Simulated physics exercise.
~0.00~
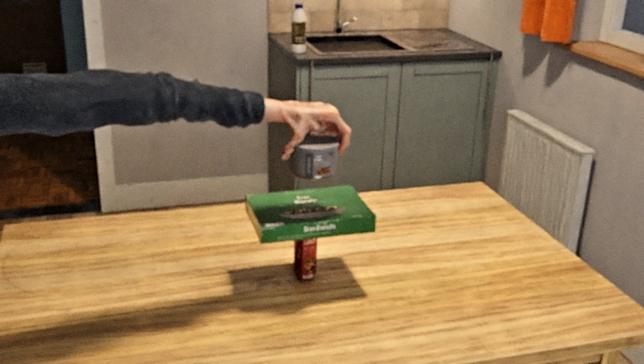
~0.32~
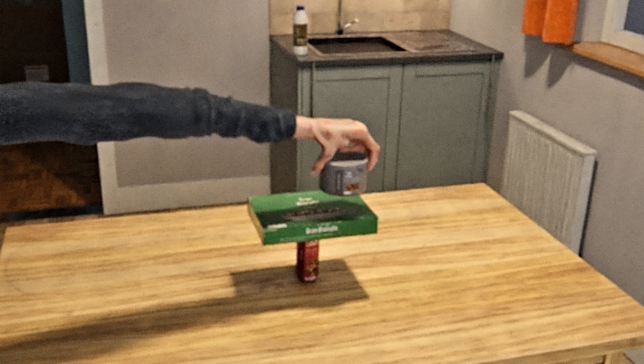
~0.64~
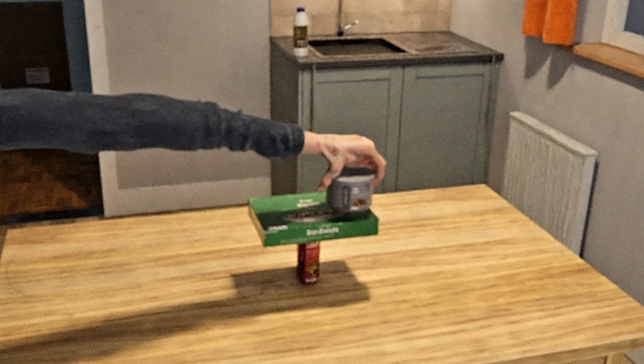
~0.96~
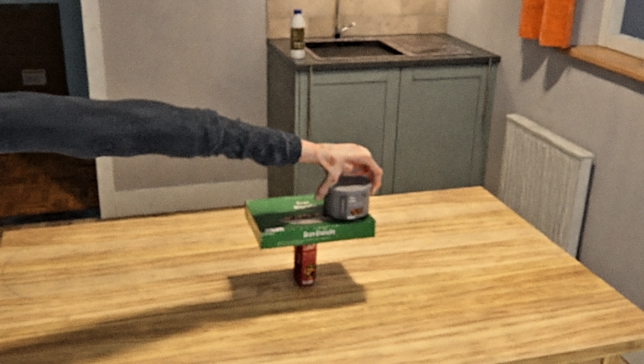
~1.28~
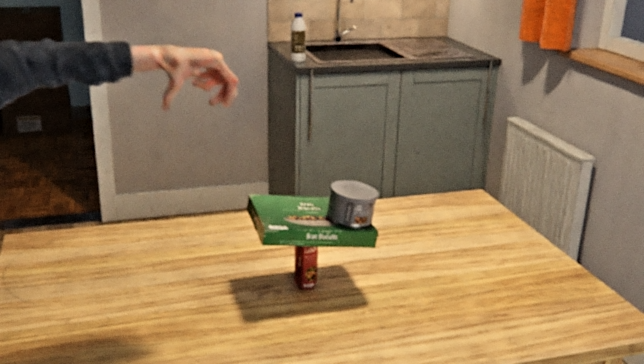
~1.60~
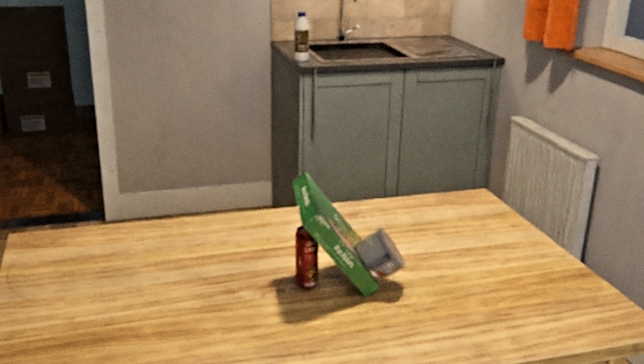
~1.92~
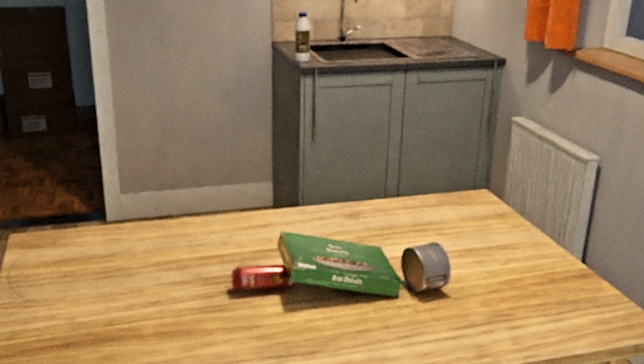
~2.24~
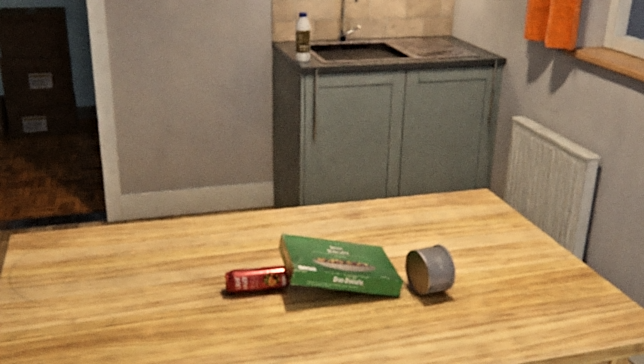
On a wooden table in a room with a grey-green sink cabinet and a radiator, a flat green packet lies balanced across an upright red can. An arm in a dark sleeve reaches in from the left, holding a grey tub above the packet. The hand moves the tub to the right and lowers it onto the packet's right side, then lets go and draws back. The packet tips steeply down to the right and the tub goes with it. The can topples to the left, and all three end up lying on the table, the packet between the can and the tub.
